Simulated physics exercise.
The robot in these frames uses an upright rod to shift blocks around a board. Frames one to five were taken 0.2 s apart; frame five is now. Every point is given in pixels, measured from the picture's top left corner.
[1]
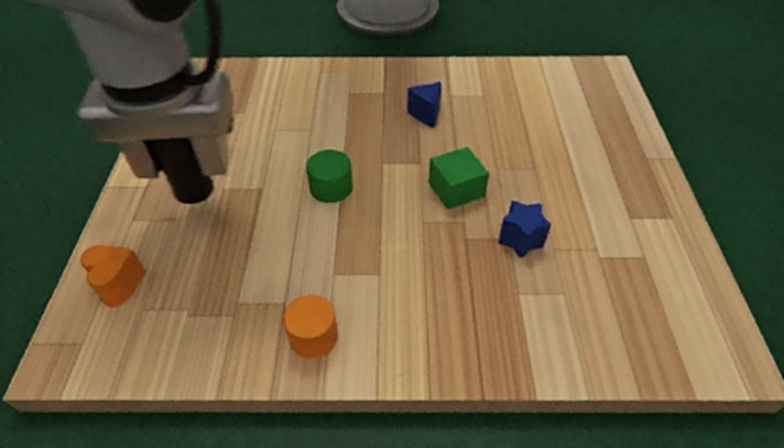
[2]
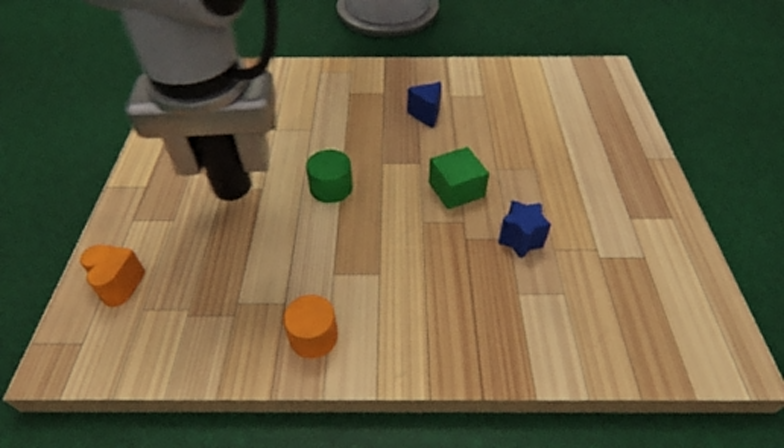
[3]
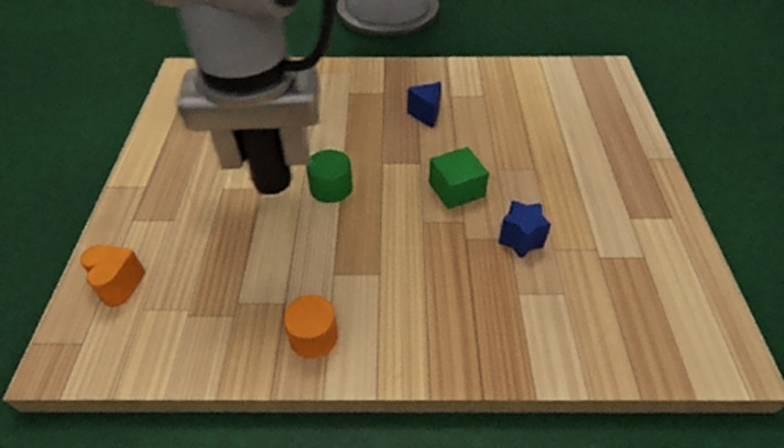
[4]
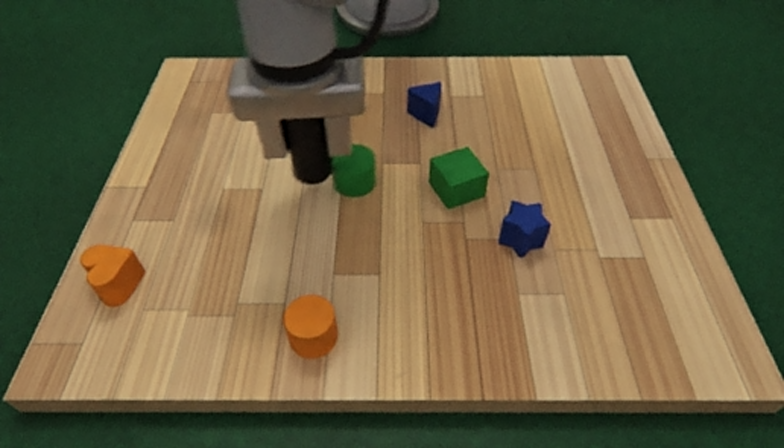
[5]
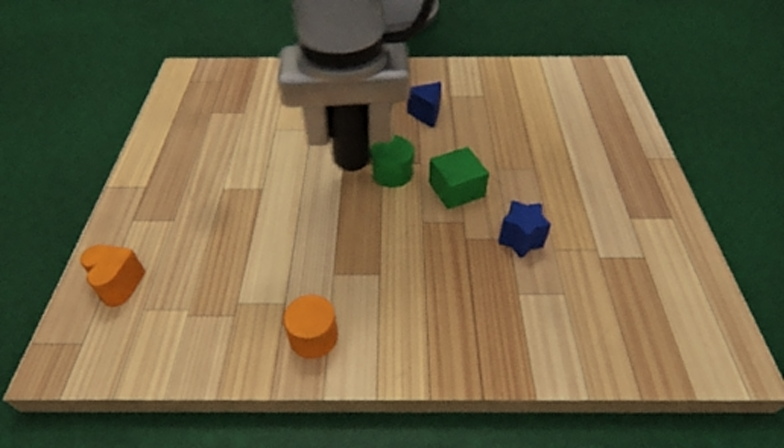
The footage shows a robot arm moving its upright rod rightward over a wooden board scattered with orange, green and blue blocks, then pushing the green cylinder to the right, closer to the green cube, while the other blocks stay still.
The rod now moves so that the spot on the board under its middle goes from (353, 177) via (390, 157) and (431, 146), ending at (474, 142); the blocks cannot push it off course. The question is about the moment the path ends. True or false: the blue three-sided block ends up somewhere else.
False
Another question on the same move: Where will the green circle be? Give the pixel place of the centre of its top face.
It will end up at (491, 144).
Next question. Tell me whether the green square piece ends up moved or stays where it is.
It gets pushed out of place.
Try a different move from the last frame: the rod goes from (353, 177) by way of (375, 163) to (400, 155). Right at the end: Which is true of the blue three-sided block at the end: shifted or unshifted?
Undisturbed, or as good as.
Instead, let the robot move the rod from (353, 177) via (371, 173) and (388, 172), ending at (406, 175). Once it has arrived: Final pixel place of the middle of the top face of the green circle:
For the centre of its top, I'd go with (442, 139).
What follows on the original path. One third of the way, rod (391, 139); green circle (429, 141).
Two thirds of the way, rod (433, 129); green circle (463, 141); green square piece (469, 172), turned 15° clockwise.
At the end, rod (477, 125); green circle (491, 144); blue three-sided block unmoved; green square piece (472, 174), turned 25° clockwise.
